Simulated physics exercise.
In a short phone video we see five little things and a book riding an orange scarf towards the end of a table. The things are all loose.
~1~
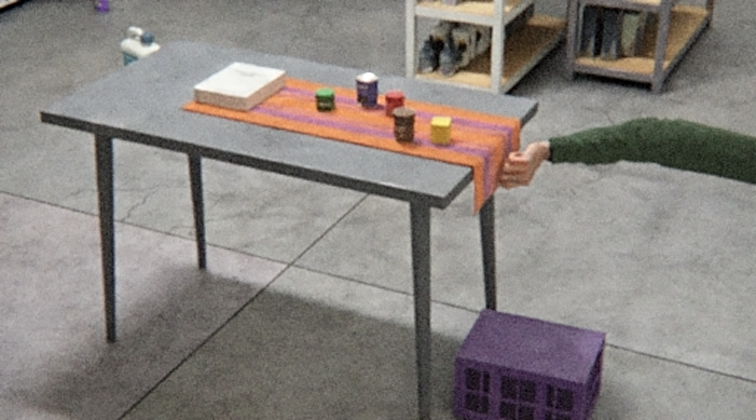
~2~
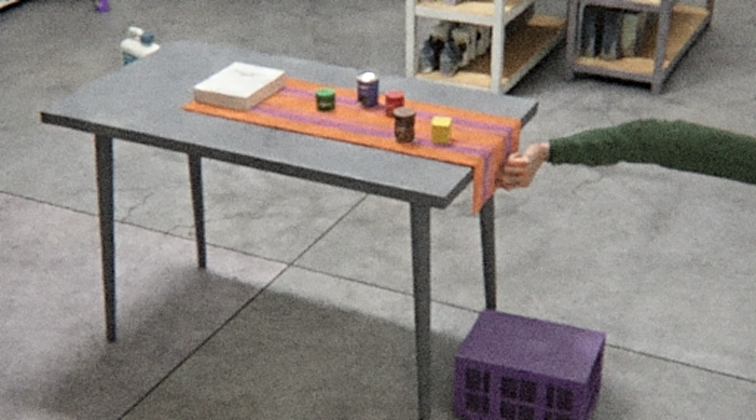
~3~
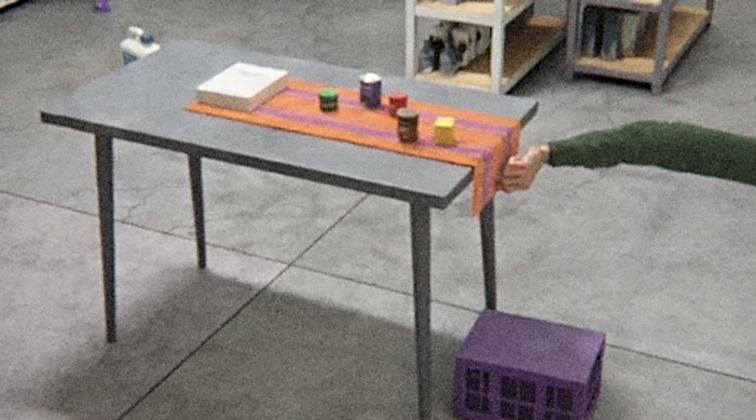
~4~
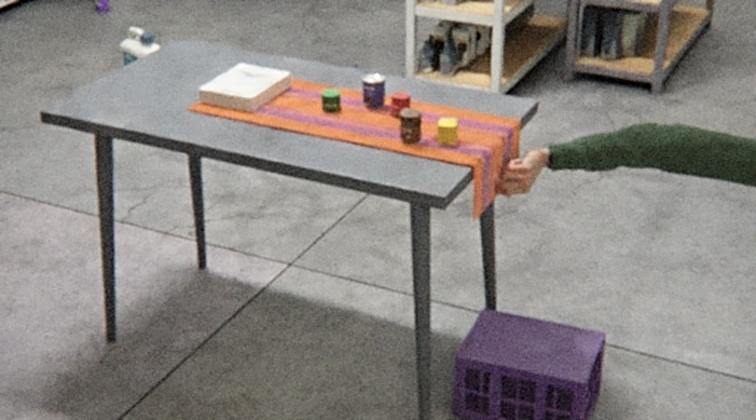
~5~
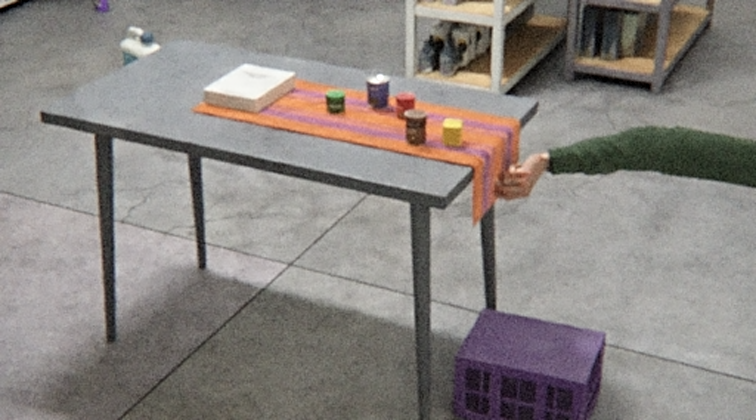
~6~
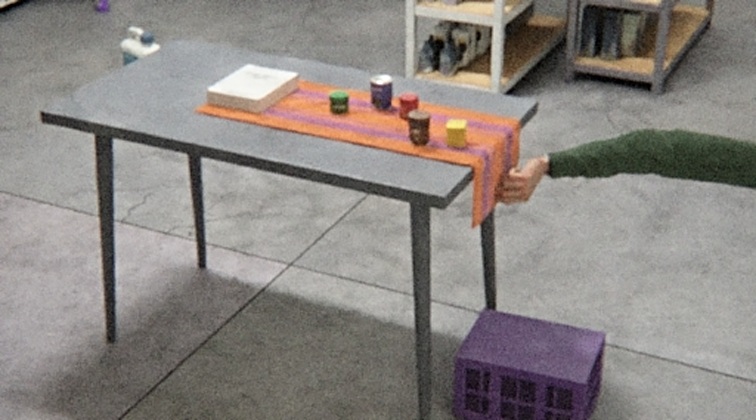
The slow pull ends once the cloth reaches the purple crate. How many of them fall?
Fallen count: Four.
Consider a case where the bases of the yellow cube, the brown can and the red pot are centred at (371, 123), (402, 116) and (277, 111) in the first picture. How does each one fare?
The yellow cube topples down; the brown can topples down; and the red pot stays put.
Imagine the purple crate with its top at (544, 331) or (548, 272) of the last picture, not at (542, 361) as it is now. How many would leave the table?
3 and 1.
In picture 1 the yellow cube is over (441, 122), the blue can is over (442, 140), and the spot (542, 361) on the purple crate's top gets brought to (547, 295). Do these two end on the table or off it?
The yellow cube is lost; the blue can is lost.
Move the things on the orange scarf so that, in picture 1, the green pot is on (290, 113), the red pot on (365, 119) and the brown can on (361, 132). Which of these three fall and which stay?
Start with the green pot, which is kept; next the red pot, which is lost; last the brown can, which is lost.
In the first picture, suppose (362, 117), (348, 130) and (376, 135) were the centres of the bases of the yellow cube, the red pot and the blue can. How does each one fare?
Yellow cube: Off; red pot: Off; blue can: Off.
Early on, hem near (496, 284); yellow cube and brown can gone.
Midway, hem on the crate; yellow cube, brown can and red pot gone.
Finally, hem on the crate; yellow cube, brown can, red pot and blue can gone. It carries off four.
